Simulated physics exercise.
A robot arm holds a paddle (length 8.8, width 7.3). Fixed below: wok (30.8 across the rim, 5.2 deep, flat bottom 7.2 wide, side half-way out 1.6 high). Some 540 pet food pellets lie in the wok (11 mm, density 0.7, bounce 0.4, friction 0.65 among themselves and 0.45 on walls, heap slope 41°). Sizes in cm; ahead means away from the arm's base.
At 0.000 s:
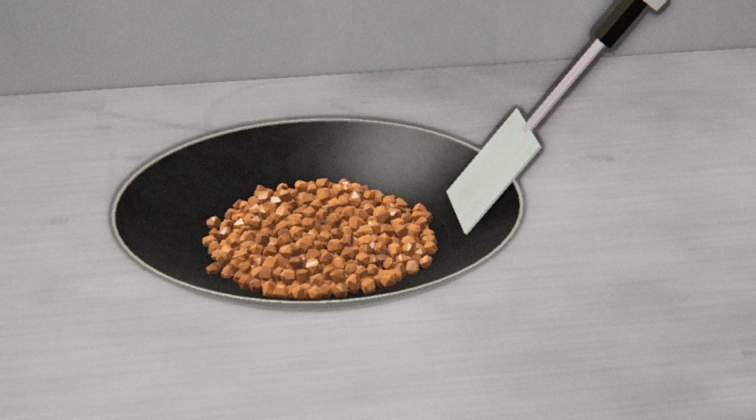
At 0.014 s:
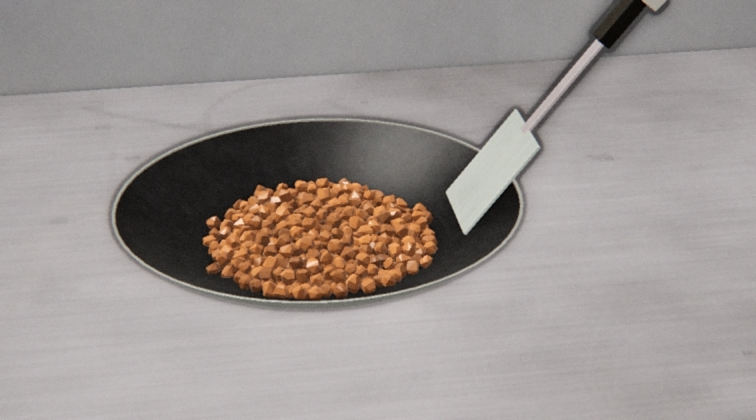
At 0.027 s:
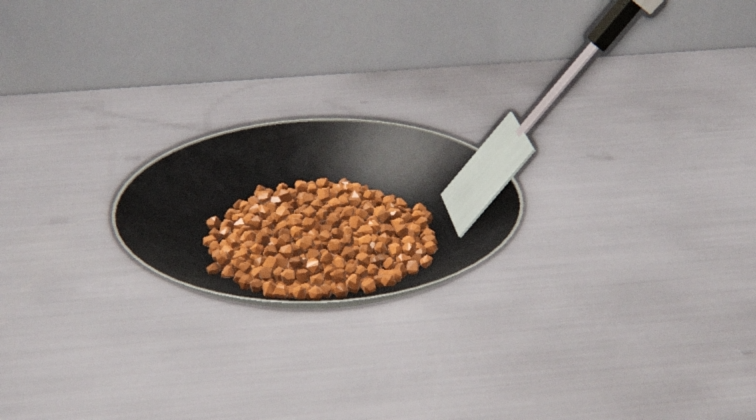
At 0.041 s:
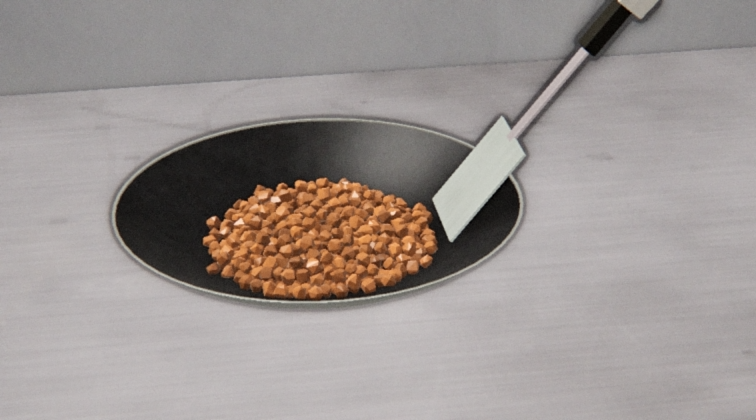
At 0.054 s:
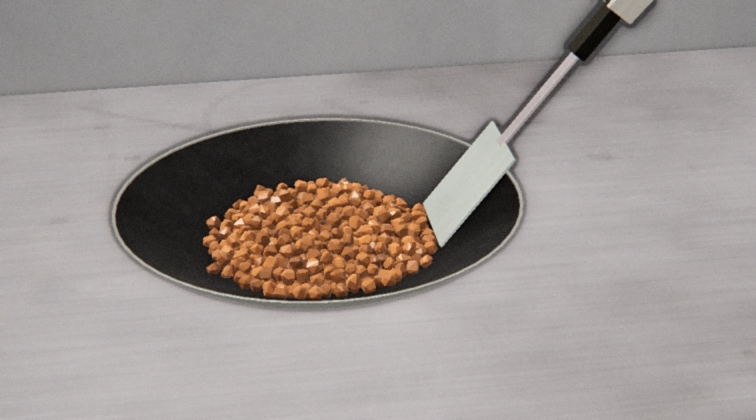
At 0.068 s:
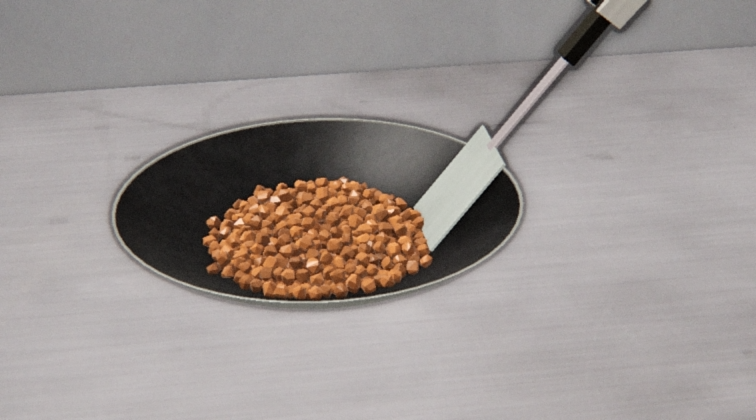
A robot arm's pale, flat paddle hung over the right side of a black wok, then slid slowly down and left to the edge of a heap of brown pellets, which barely moved.
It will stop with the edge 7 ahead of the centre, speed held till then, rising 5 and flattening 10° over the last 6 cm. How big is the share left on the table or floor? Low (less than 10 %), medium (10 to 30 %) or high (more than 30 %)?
Answer: Low; less than 10 % of the pet food pellets finish on the table or floor.
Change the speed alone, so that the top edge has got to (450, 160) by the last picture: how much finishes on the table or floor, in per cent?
About 20 per cent.
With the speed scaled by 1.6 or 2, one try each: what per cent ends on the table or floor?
About 15 and 15 per cent.
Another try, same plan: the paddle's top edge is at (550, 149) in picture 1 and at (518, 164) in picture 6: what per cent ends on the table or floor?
Some 0 per cent.
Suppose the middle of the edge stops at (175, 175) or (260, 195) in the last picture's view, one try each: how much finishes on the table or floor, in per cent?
Some 15 and 0 per cent.
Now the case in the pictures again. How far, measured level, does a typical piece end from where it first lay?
Roughly 6 cm.
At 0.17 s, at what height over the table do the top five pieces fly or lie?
Some 5 cm.
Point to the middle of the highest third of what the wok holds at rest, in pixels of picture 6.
At about (183, 218).
After 0.17 s, sloping 51°, highest piece 5 above the table; 543 in the wok.
After 0.27 s, sloping 48°, highest piece 6 above the table; 543 in the wok.
After 0.52 s, sloping 41°, highest piece 7 above the table; 533 in the wok, 3 on the table or floor, 7 on the blade or in flight.
After 1.57 s, sloping 41°, highest piece 7 above the table; 533 in the wok, 10 on the table or floor.
In the end, 533 in the wok, 10 on the table or floor. That is 2 % on the table or floor.
